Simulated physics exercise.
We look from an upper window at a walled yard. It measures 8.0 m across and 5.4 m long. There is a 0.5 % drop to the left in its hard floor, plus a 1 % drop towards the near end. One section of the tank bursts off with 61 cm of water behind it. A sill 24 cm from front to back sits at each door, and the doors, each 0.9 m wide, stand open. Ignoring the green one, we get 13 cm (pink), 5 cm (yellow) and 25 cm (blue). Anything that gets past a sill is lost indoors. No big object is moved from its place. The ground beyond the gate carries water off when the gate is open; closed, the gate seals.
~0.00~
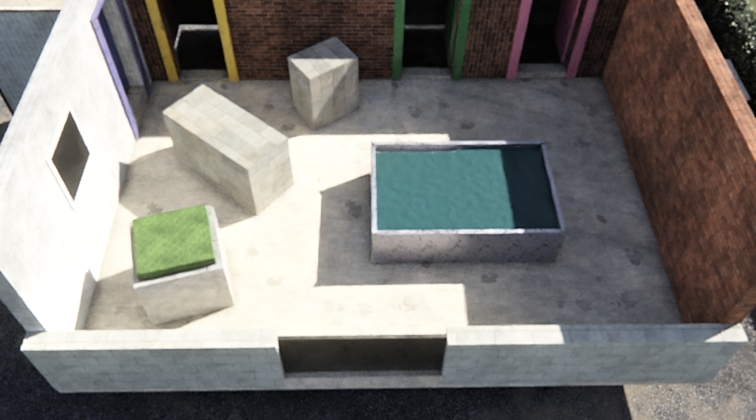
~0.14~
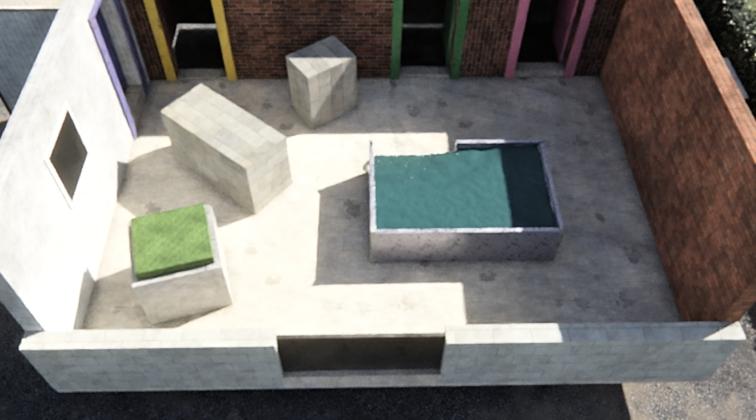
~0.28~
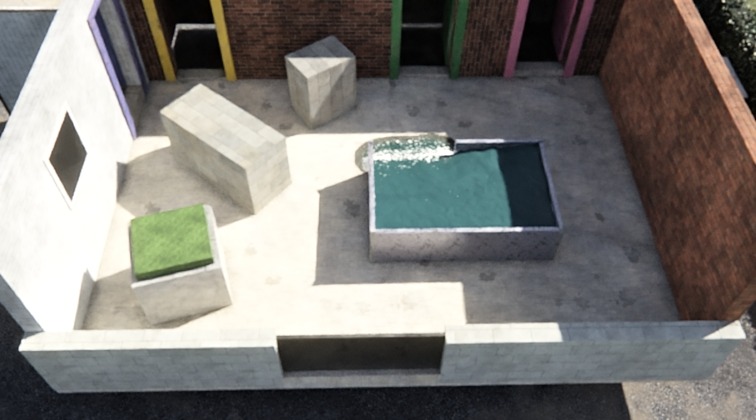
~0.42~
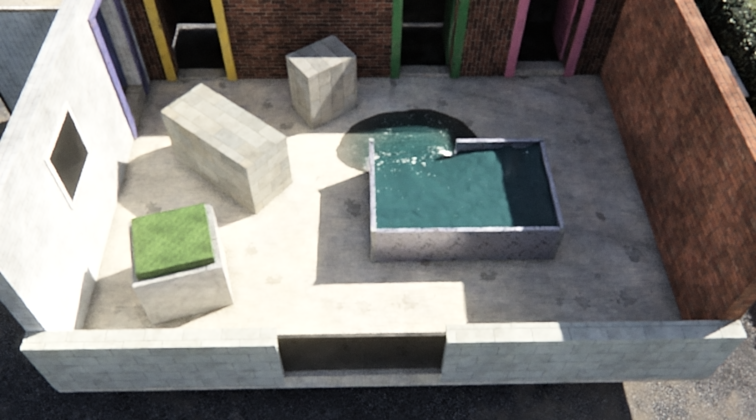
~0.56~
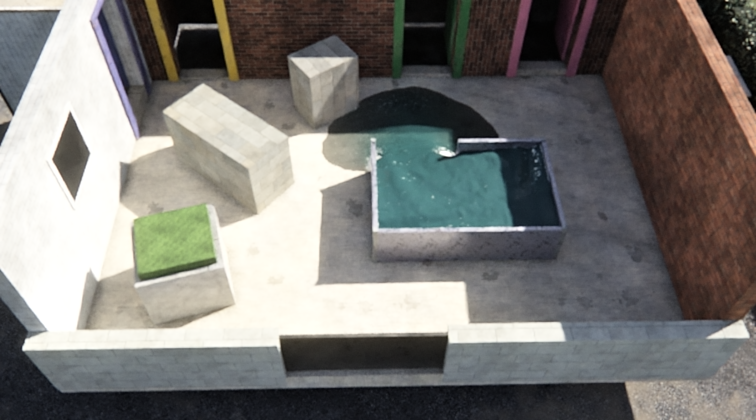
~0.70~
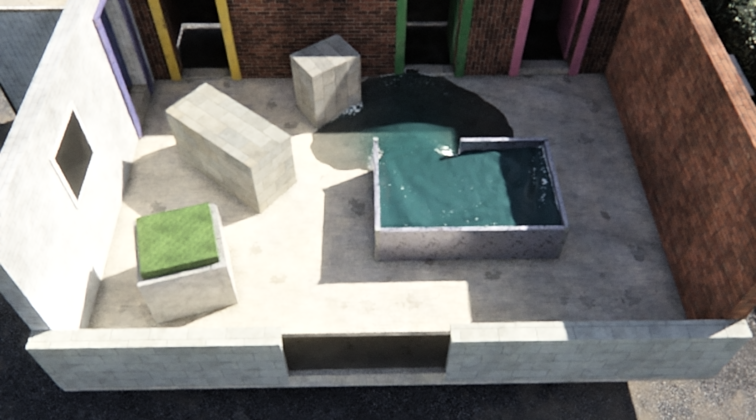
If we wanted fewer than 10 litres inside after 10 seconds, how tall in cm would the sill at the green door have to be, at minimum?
It would need to be around 29 cm tall.
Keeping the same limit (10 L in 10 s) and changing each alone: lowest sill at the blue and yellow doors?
You'd want some 14.5 cm at blue and some 7.5 cm at yellow.
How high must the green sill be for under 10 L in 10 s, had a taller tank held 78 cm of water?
A step of about 39 cm does it.
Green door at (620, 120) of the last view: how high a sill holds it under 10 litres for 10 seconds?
About 15 cm.
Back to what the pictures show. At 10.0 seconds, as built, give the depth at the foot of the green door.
About 5.5 cm.
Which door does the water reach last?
The blue one comes last.
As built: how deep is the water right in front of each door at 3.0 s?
Pink door 6 cm, green door 22 cm, yellow door 3 cm, blue door 17 cm.
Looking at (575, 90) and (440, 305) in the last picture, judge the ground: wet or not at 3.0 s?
First soaked, then untouched.
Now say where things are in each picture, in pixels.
The first picture shows the tank at (463, 188) is whole and still, 61 cm deep; the green door at (430, 32) is dry.
In the second picture, the front is at a hidden place, 0.3 m from the gap on the far side; 0.3 m2 of floor is wet, 61 cm left at the back.
In the third picture, water pours out on the far side and has run 0.8 m, to (424, 138); about 10 cm deep outside, 61 cm at the back.
In the fourth picture, the front is at (398, 115), 1.3 m from the gap on the far side; 2.2 m2 of floor is wet, 61 cm left at the back.
In the fifth picture, the gap is on the far side, the front 1.9 m out at (412, 90); the back of the tank holds 59 cm.
In the sixth picture, water pours out on the far side and has run 2.3 m, to (406, 73); about 6 cm deep outside, 52 cm at the back; water is at the green door at (433, 29).
After 1.4 s water covers 15 % of the floor, deepest (37 cm) near (369, 83); 18 cm at the green door, 70 litres in over its 6 cm sill.
After 3.0 s water covers 35 % of the floor, deepest (28 cm) near (379, 83); 22 cm at the green door, 280 litres in over its 6 cm sill.
After 10.0 s water covers 95 % of the floor, deepest (10 cm) near (638, 352); 5 cm at the green door, 453 litres in over its 6 cm sill.
At the green door as built, the water arrived by 0.7 s and peaked near 26 cm at 2.2 s.
With a sill of 26.5 cm, 22 litres would have come in within the 10 s; with 36 cm, 0 litres. So under 10 litres takes about 29 cm.
